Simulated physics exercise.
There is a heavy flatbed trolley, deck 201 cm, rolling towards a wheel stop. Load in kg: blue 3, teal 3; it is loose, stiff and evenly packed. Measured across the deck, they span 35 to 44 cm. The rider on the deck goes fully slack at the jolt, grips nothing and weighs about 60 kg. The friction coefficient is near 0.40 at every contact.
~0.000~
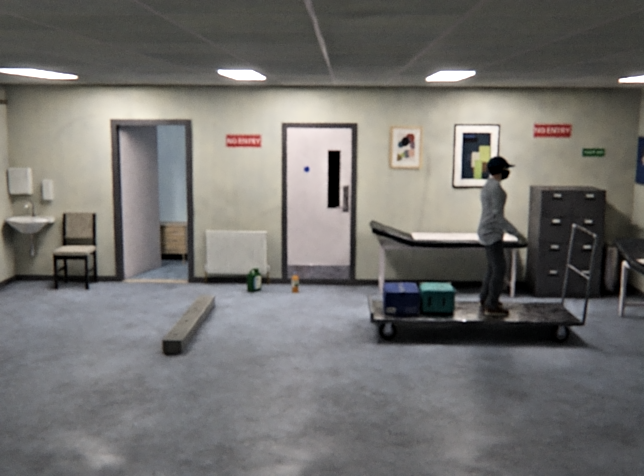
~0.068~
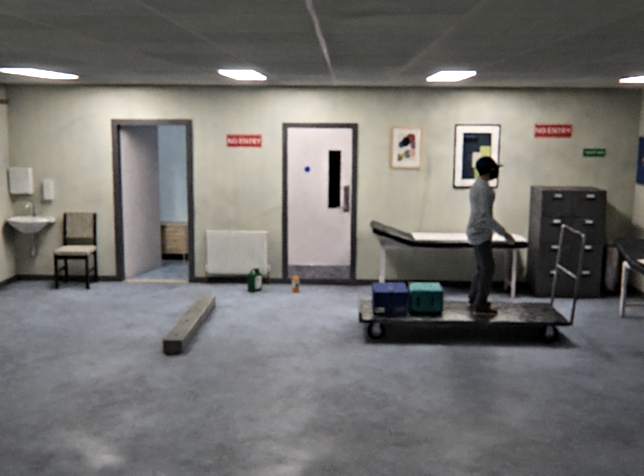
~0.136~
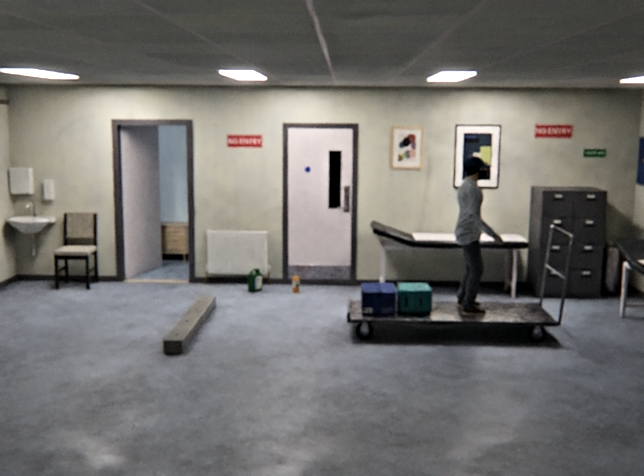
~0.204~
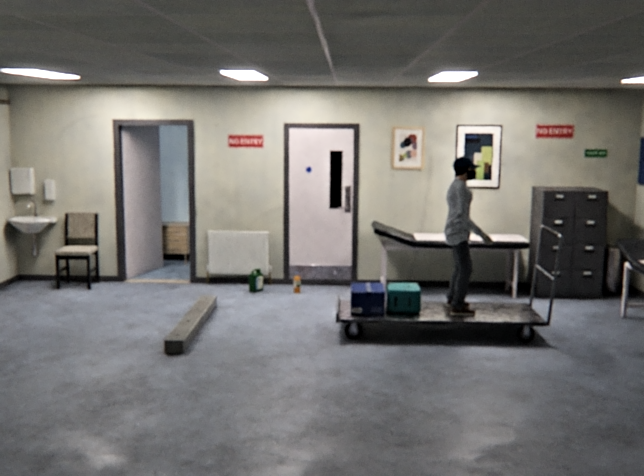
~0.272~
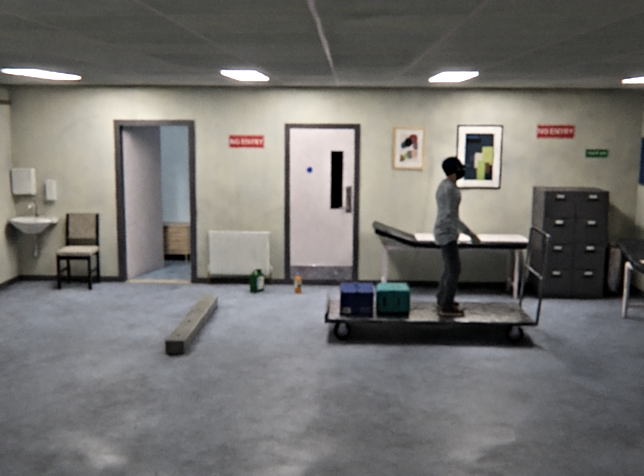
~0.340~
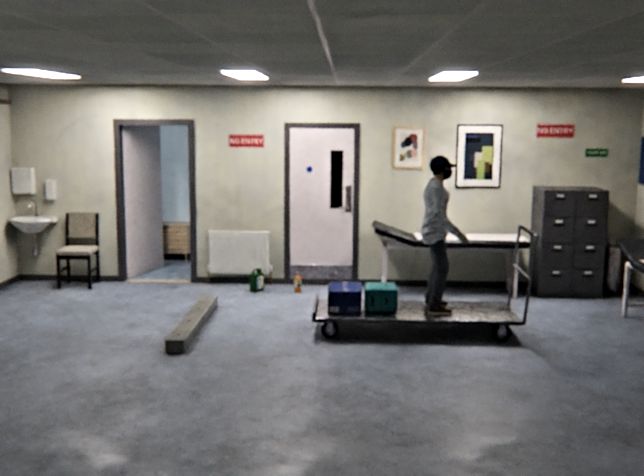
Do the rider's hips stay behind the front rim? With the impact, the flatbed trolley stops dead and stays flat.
Yes, they remain over the deck.
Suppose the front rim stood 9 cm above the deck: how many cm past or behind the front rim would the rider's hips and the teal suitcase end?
The hips would end 20 cm behind the front rim, and the teal one 50 cm behind it.
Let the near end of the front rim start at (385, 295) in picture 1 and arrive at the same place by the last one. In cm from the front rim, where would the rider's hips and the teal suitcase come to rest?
In that run the hips finish 0 cm beyond the rim while teal stops 50 cm short of it.
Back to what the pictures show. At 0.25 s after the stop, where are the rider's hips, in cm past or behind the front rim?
Roughly 70 cm behind it.
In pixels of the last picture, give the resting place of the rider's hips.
Roughly pixel (208, 272).
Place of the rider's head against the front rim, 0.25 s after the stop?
80 cm behind it.
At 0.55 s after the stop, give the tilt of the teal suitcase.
Some 0°.
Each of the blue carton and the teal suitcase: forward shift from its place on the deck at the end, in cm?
The blue one ends 10 cm forward and the teal one 15 cm forward.
The wheels strike at 1.05 s.
After 1.30 s the rider's hips are 72 cm behind the rim, near (264, 251) in the last picture's view.
After 1.60 s the rider's hips are 39 cm behind the rim, near (232, 272) in the last picture's view.
After 2.05 s the rider's hips are 24 cm behind the rim, near (217, 273) in the last picture's view.
At rest, 4.3 s, nothing is past the rim; behind it, blue carton, teal suitcase and the rider's hips.
